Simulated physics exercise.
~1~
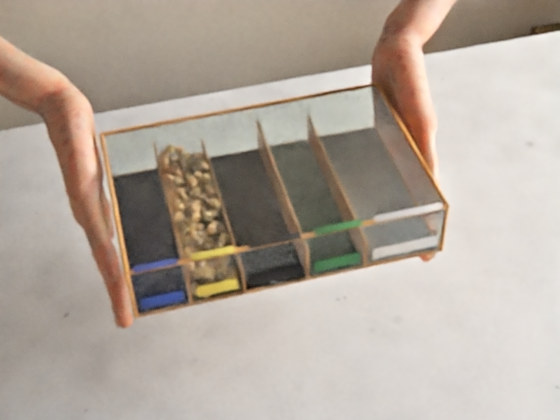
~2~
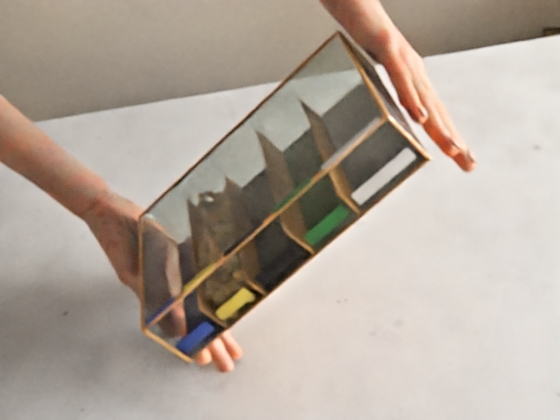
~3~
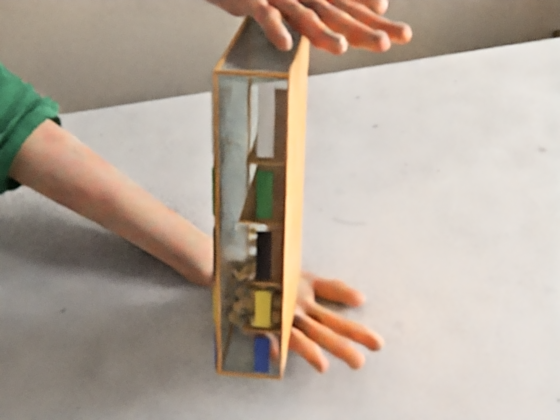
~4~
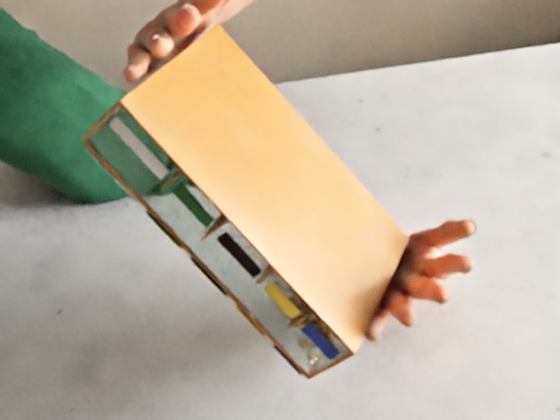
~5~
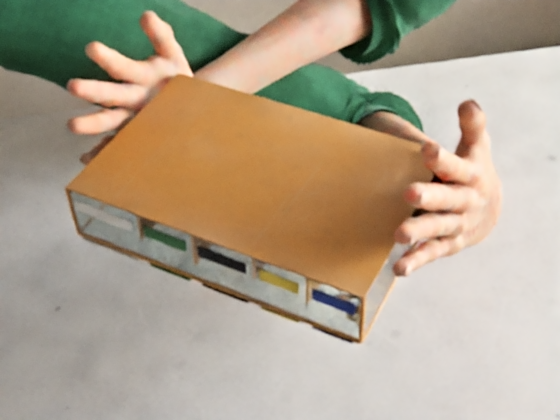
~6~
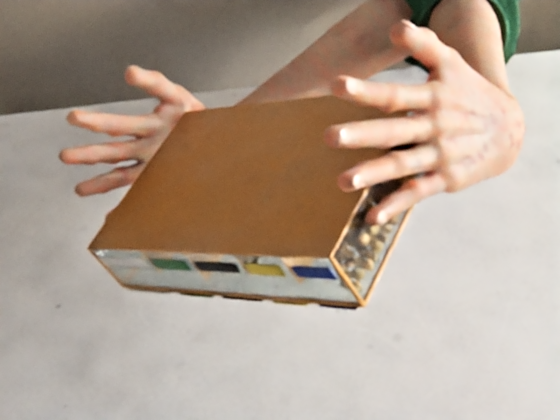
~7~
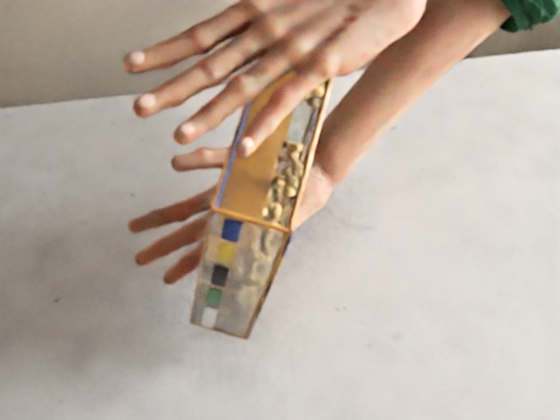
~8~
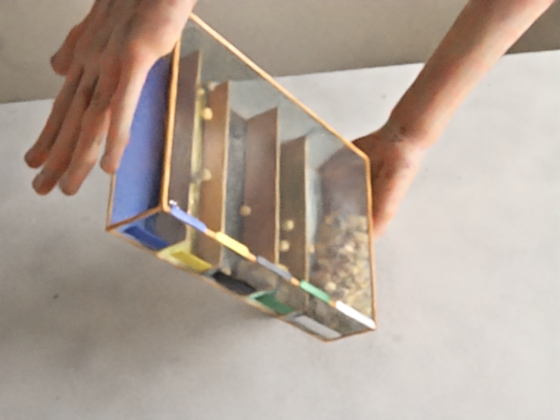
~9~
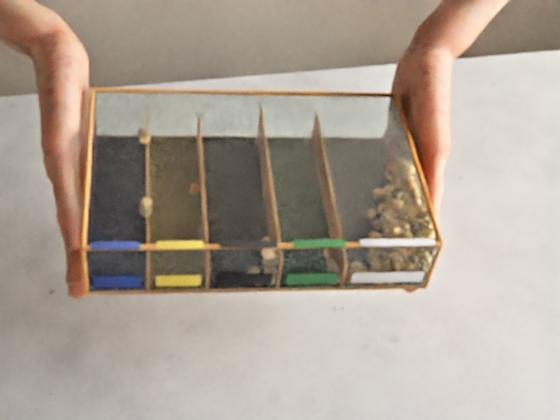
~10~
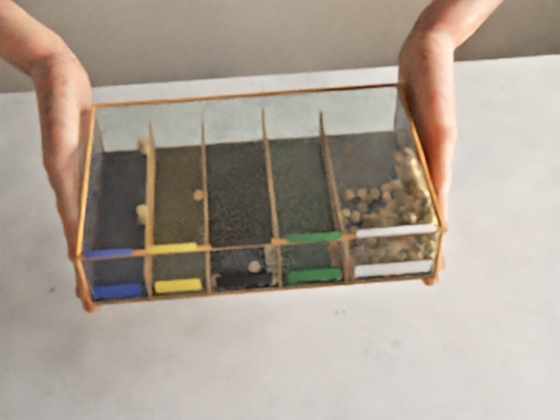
At the start, two hands hold up a clear-lidded box with five compartments marked blue, yellow, black, green and white, and the chickpeas sit in the yellow one. The hands raise the right side until the box stands on end, blue lowest. They keep turning it until it is upside down, its plain tan base uppermost, with chickpeas gathered toward the blue end. Rolling onward, the blue end rises and the chickpeas tumble toward the white end. Finally the hands level the box upright, with most chickpeas heaped in the white compartment and a few stragglers elsewhere.
